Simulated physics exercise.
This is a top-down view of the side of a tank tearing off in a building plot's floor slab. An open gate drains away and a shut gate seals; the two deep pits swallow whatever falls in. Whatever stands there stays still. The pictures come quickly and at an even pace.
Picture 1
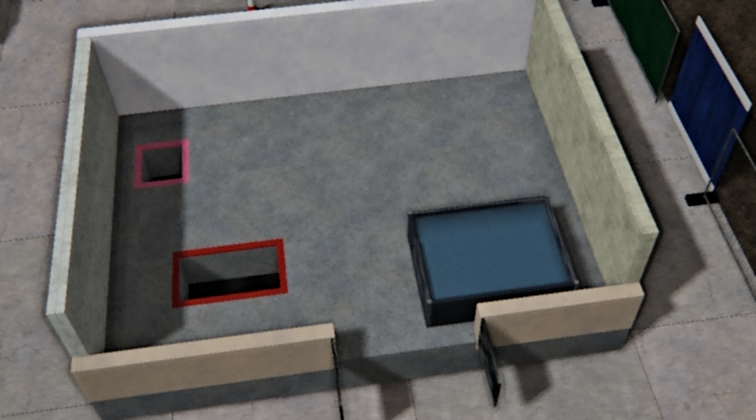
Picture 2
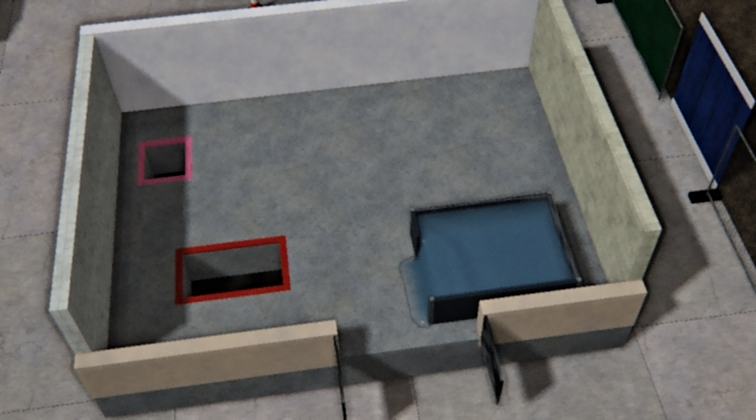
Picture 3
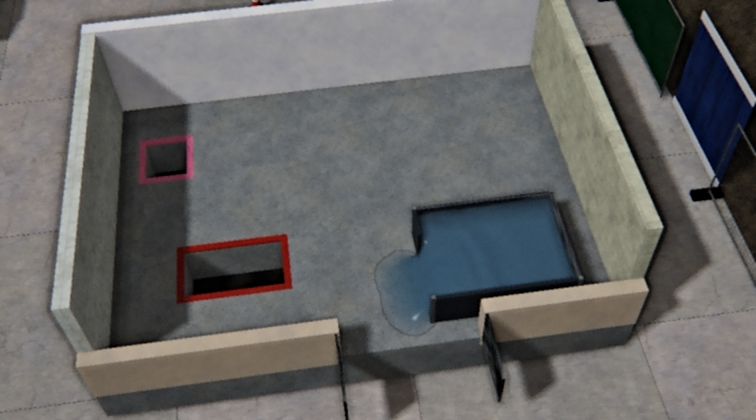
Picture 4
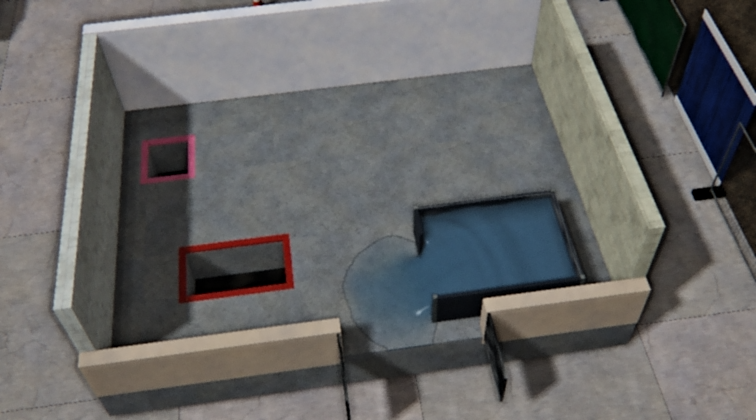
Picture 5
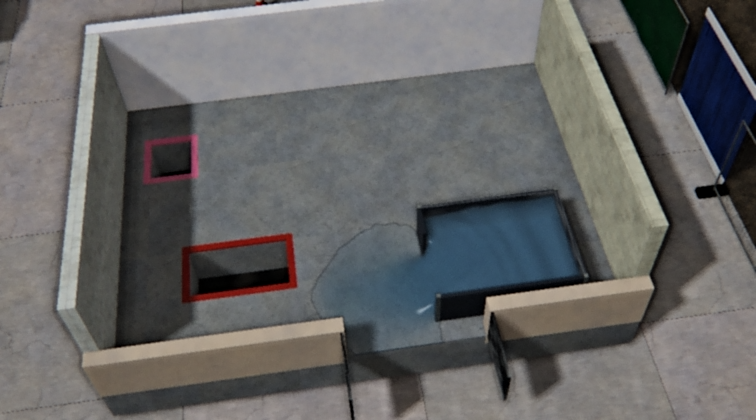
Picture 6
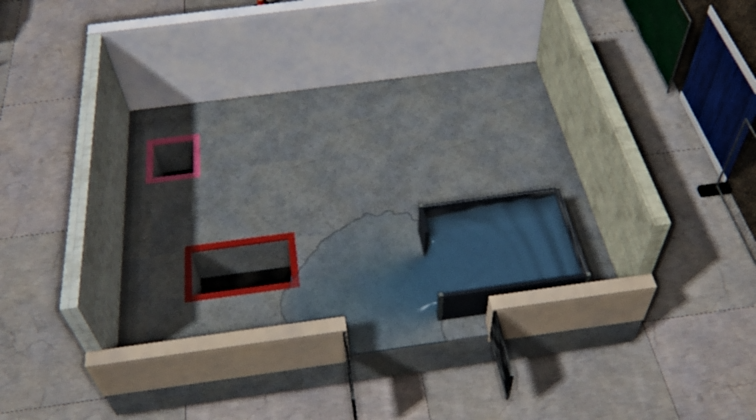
Blue water pouring from the left side of a dark-edged tank and spreading leftward across the grey floor of a walled plot.
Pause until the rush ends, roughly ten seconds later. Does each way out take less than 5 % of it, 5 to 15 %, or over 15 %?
In the end gate: Upwards of fifteen per cent; pink pit: A twentieth to fifteen per cent; red pit: Upwards of fifteen per cent.
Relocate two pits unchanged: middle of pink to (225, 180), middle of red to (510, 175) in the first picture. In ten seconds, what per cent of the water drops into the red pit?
Note: Red pit, 0 percent.
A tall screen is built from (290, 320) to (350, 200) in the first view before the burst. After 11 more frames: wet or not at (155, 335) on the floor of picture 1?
Submerged.
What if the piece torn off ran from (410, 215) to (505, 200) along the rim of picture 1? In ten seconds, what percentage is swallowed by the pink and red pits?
The pink pit gets 20 per cent and the red pit 4 per cent.
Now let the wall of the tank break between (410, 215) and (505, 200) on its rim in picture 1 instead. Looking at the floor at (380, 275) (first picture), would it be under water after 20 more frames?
Untouched.
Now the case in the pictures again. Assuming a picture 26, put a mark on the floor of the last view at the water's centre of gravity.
Close to (358, 278), I reckon.
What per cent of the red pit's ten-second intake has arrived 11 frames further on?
I make it 25 per cent.
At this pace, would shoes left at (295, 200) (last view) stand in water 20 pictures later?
That spot will be soaked.
A moment on, water covers 20 % of the floor; the gate 4 %, the pink pit 0 %, the red pit 2 %.
Next, water covers 25 % of the floor; the gate 8 %, the pink pit 0 %, the red pit 6 %.
Then, water covers 35 % of the floor; the gate 13 %, the pink pit 0 %, the red pit 12 %.
Later, water covers 45 % of the floor; the gate 18 %, the pink pit 6 %, the red pit 19 %.
In the end, water covers 55 % of the floor; the gate 21 %, the pink pit 12 %, the red pit 26 %.
